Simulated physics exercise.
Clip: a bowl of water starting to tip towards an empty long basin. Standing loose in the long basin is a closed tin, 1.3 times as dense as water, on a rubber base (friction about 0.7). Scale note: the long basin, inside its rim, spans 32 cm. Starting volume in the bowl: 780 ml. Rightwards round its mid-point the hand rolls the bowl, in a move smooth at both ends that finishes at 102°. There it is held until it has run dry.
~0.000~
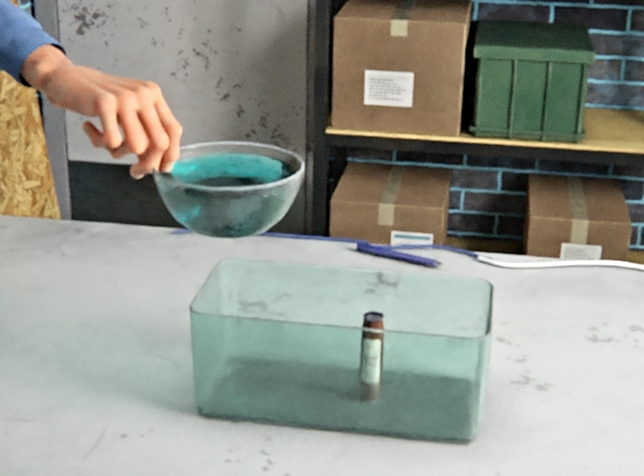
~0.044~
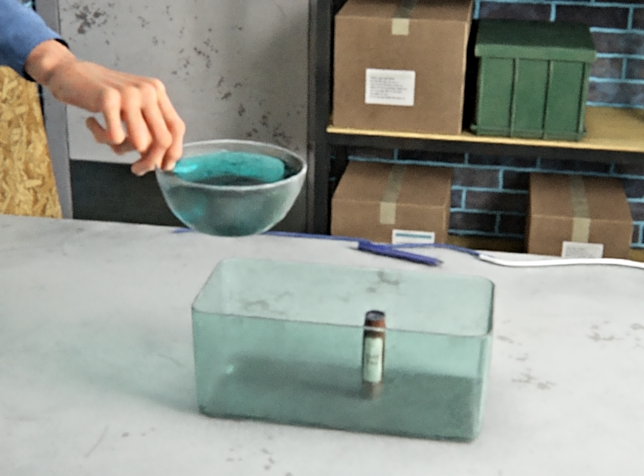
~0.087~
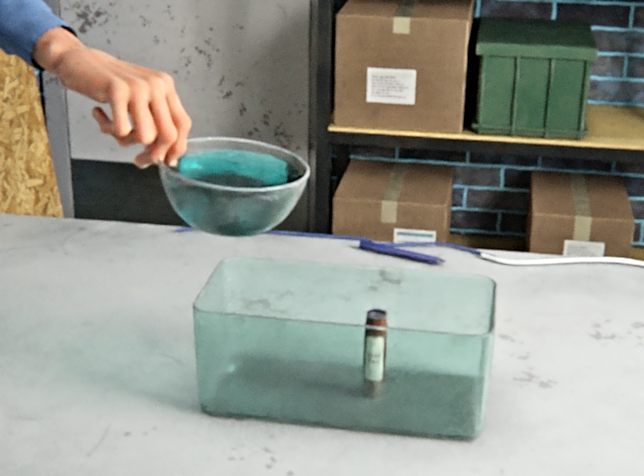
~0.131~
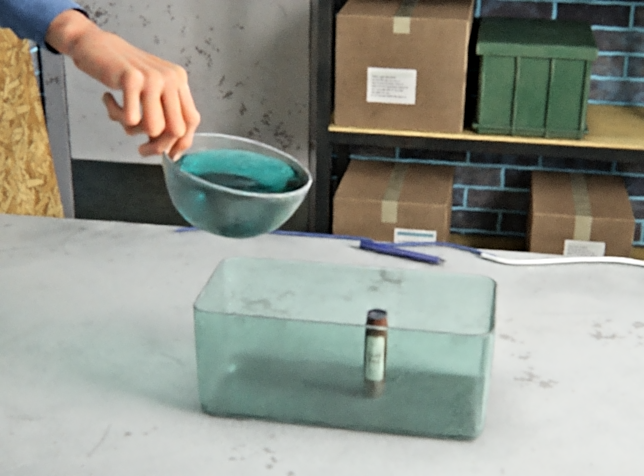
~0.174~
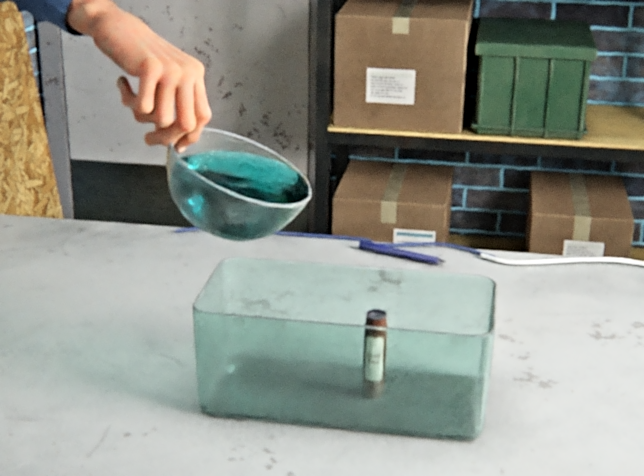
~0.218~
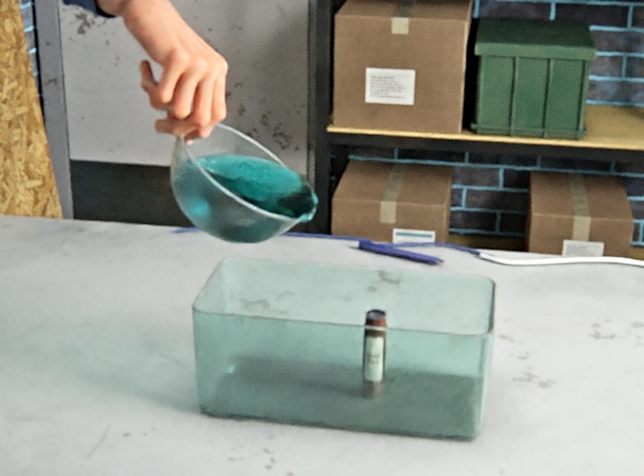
A hand in a blue sleeve, at upper left, holds a clear glass bowl of teal water above a pale, speckled tabletop, seen from slightly above by a still camera. Below sits a long greenish see-through basin with a small dark, pale-labelled container upright inside, before shelved brown boxes and a green crate. The hand rises and rolls the bowl steadily rightwards, and water reaches its lowered right rim.
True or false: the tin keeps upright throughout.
False.
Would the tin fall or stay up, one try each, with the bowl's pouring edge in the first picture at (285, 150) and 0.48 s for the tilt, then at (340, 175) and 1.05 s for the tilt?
The tin overturns the first time and stays vertical the second time.
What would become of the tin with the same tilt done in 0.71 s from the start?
In that case the tin overturns.
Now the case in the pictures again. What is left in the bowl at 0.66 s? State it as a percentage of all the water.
I reckon near 0 per cent still sits there.
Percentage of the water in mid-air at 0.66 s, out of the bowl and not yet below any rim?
Around 1 percent of the liquid.
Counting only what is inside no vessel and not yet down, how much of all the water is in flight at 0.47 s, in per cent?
Close to 24 in a hundred.
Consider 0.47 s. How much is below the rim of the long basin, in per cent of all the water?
At that time the basin holds about 66 per cent of the liquid.
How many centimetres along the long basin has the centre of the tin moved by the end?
About 5.0 cm.
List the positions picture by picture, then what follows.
In the first frame, it leans 0°; its right rim is at (302, 171); the water meets the walls at (163, 167) and (299, 176); the long basin's rim runs from (205, 285) to (492, 310); the tin's top is at (373, 320).
In the second frame, it leans 2°; its right rim is at (304, 172); the water meets the walls at (164, 165) and (301, 176).
In the third frame, it leans 6°; its right rim is at (307, 176); the water meets the walls at (168, 162) and (303, 178).
In the fourth frame, it leans 13°; its right rim is at (309, 186); the water meets the walls at (171, 160) and (307, 182).
In the fifth frame, it leans 22°; its right rim is at (308, 198); the water meets the walls at (176, 161) and (310, 191); 1 per cent is over the edge.
In the sixth frame, it leans 34°; its right rim is at (306, 213); the water meets the walls at (179, 164) and (291, 190); 8 per cent is over the edge.
After 0.47 s the tilt is 96° and 9 per cent is still to pour; the tin stands where it began.
After 0.66 s the tilt is 102° and 0 per cent is still to pour; the tin leans 14°.
After 0.85 s the tilt is 102° and 0 per cent is still to pour; the tin leans 12°.
After 1.06 s the tilt is 102° and 0 per cent is still to pour; the tin lies on its side.
In the end the tin lies on its side.
